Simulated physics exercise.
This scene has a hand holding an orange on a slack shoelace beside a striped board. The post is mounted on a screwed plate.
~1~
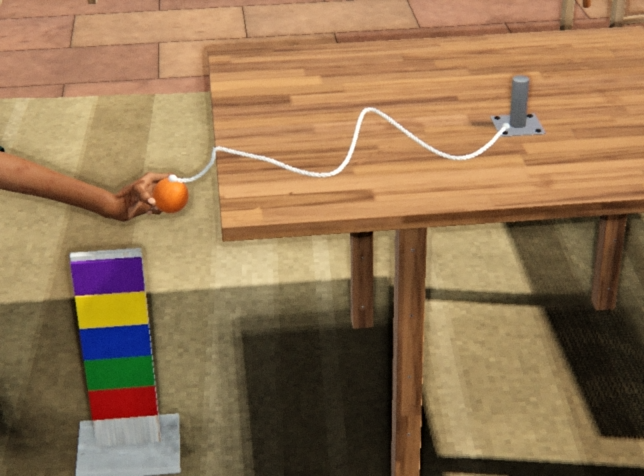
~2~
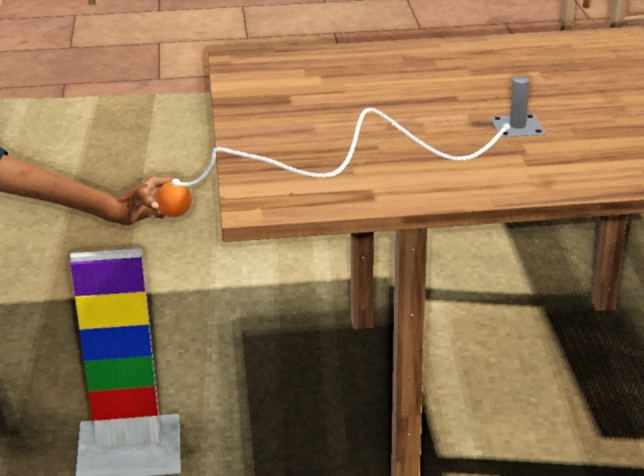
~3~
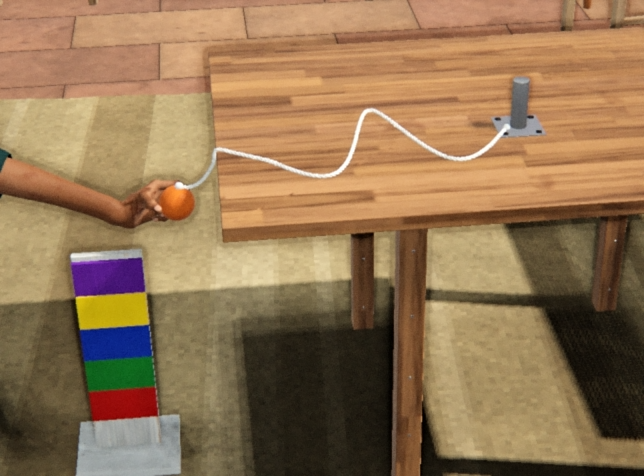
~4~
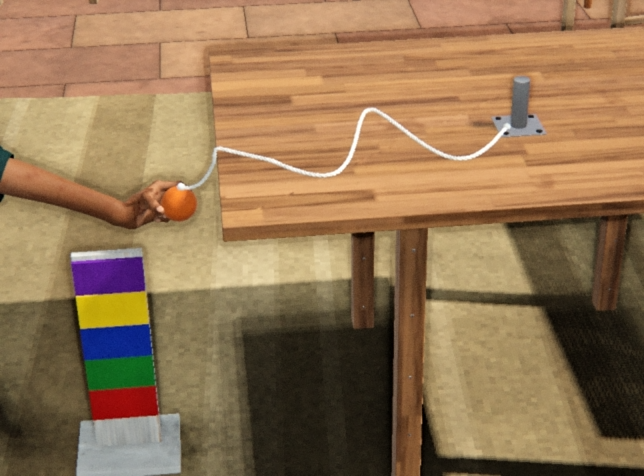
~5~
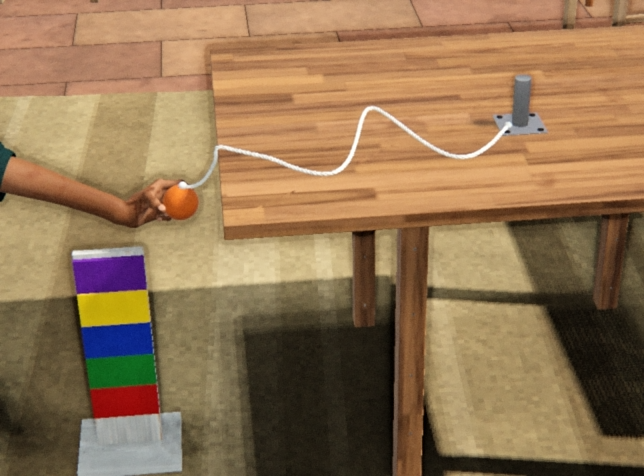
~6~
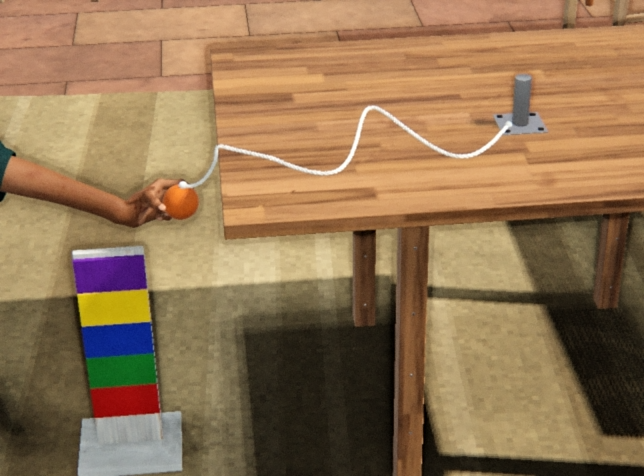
A hand holding an orange ball on a slack white cord shifts very slightly beside a table.
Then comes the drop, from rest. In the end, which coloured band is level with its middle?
The red band.
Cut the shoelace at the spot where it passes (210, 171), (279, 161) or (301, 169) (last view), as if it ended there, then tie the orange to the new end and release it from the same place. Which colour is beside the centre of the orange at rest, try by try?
Try 1 - green; try 2 - yellow; try 3 - purple.
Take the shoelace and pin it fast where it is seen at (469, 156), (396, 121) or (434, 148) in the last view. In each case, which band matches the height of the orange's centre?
Taking the three tries in turn, you'd get green, blue and green.
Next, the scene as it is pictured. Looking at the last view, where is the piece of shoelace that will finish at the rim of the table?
(358, 134), give or take.
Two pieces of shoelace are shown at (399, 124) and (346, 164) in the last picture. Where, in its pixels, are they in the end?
In that view they reach (325, 137) and (222, 208).
Soon after, orange near (197, 361); level with green.
Then, orange near (255, 373); level with red.
Further on, orange near (230, 391); level with red.
At rest, orange near (237, 390); level with red. Its centre hangs level with the red band.
